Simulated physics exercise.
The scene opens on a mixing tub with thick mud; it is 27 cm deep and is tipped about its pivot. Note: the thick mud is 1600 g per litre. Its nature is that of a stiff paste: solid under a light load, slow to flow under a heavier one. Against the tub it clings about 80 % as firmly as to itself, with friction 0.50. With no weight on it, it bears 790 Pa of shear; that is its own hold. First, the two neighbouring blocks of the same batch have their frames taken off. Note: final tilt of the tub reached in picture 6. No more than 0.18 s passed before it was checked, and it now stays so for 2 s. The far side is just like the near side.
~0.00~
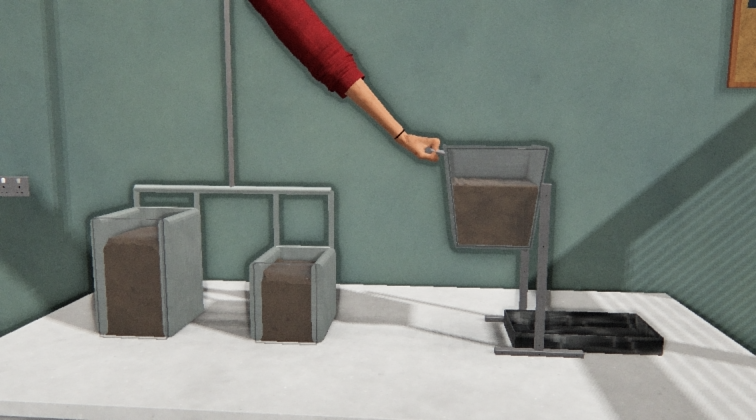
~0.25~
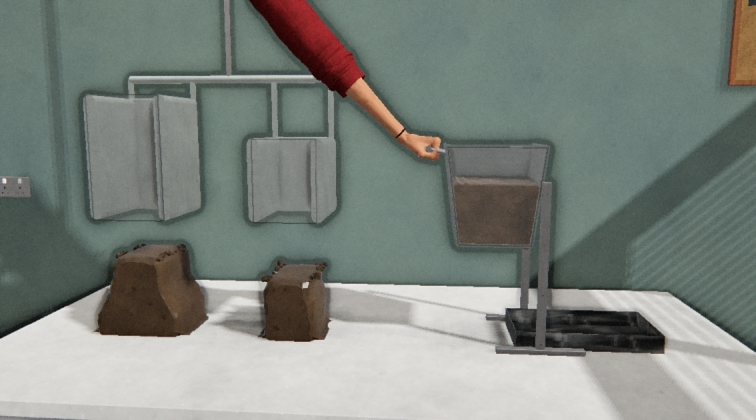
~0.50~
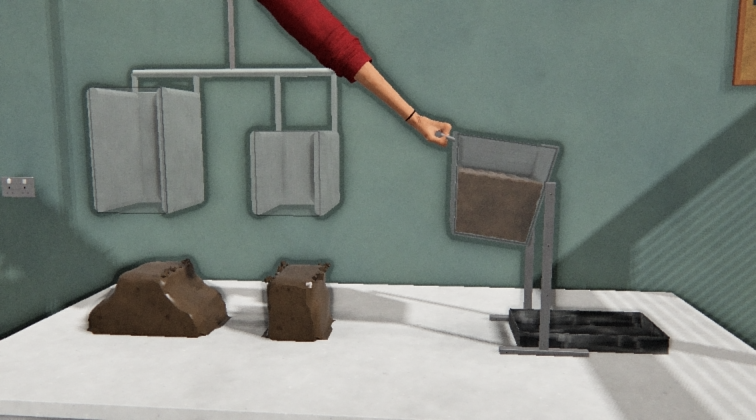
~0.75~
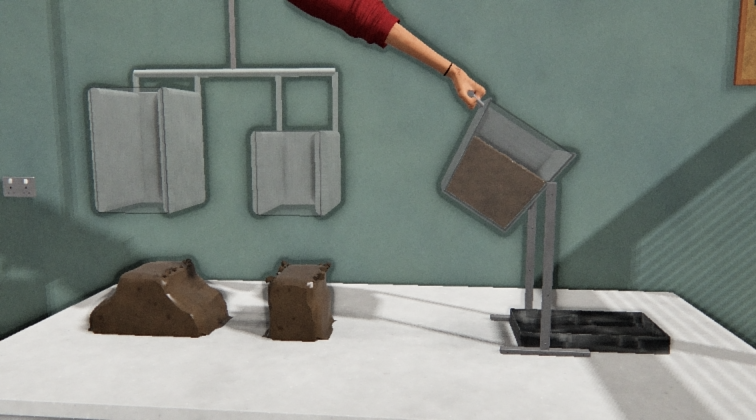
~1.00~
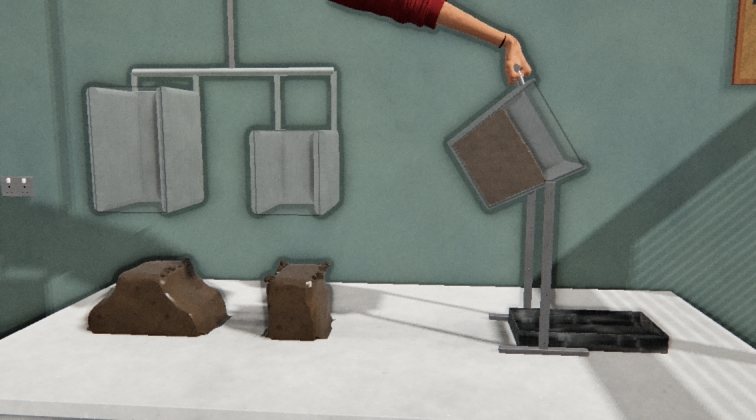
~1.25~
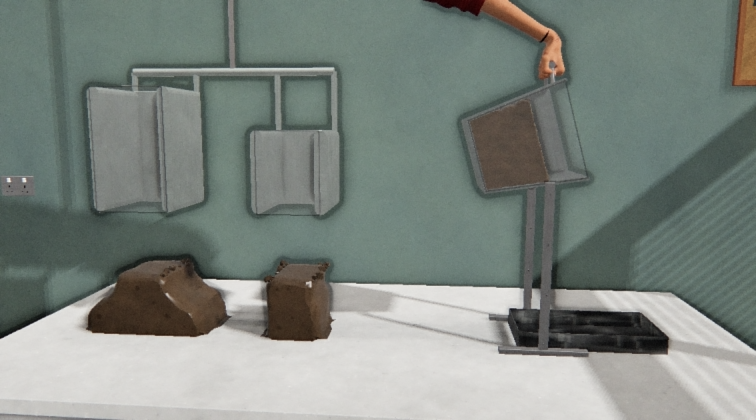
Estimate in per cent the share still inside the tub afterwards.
I would say about 100 percent.
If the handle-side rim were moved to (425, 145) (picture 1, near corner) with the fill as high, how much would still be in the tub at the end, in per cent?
I'd say around 100 percent would remain in the tub at the end.
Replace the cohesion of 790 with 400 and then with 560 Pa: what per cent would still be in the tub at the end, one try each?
Expect about 100 in a hundred, then about 100 in a hundred.
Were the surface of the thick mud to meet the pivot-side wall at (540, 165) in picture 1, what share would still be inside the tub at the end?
I'd say close to 100 % stays in the tub.
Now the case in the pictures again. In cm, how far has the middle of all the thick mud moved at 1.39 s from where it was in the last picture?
It has moved around 0 centimetres.
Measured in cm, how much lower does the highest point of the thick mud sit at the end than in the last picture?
Roughly 0 cm.
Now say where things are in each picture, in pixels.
Handle-side rim at (448, 147), tilt 0 degrees; crest of the thick mud at (535, 186); block heights 30 cm, 19 cm (left to right), in the first picture.
Handle-side rim at (449, 146), tilt 0 degrees; crest of the thick mud at (535, 184); block heights 24 cm, 18 cm (left to right), in the second picture.
Handle-side rim at (459, 133), tilt 8 degrees; crest of the thick mud at (464, 173); block heights 19 cm, 18 cm (left to right), in the third picture.
Handle-side rim at (492, 100), tilt 33 degrees; crest of the thick mud at (478, 138); block heights 19 cm, 18 cm (left to right), in the fourth picture.
Handle-side rim at (535, 81), tilt 58 degrees; crest of the thick mud at (501, 110); block heights 19 cm, 18 cm (left to right), in the fifth picture.
Handle-side rim at (566, 82), tilt 74 degrees; crest of the thick mud at (525, 101); block heights 19 cm, 18 cm (left to right), in the sixth picture.
After 1.39 s, the tub is at 75 degrees and holds 100 %.
After 1.56 s, the tub is at 75 degrees and holds 100 %.
After 1.73 s, the tub is at 75 degrees and holds 100 %.
After 1.90 s, the tub is at 75 degrees and holds 100 %.
After 3.25 s, the tub is at 75 degrees and holds 100 %.
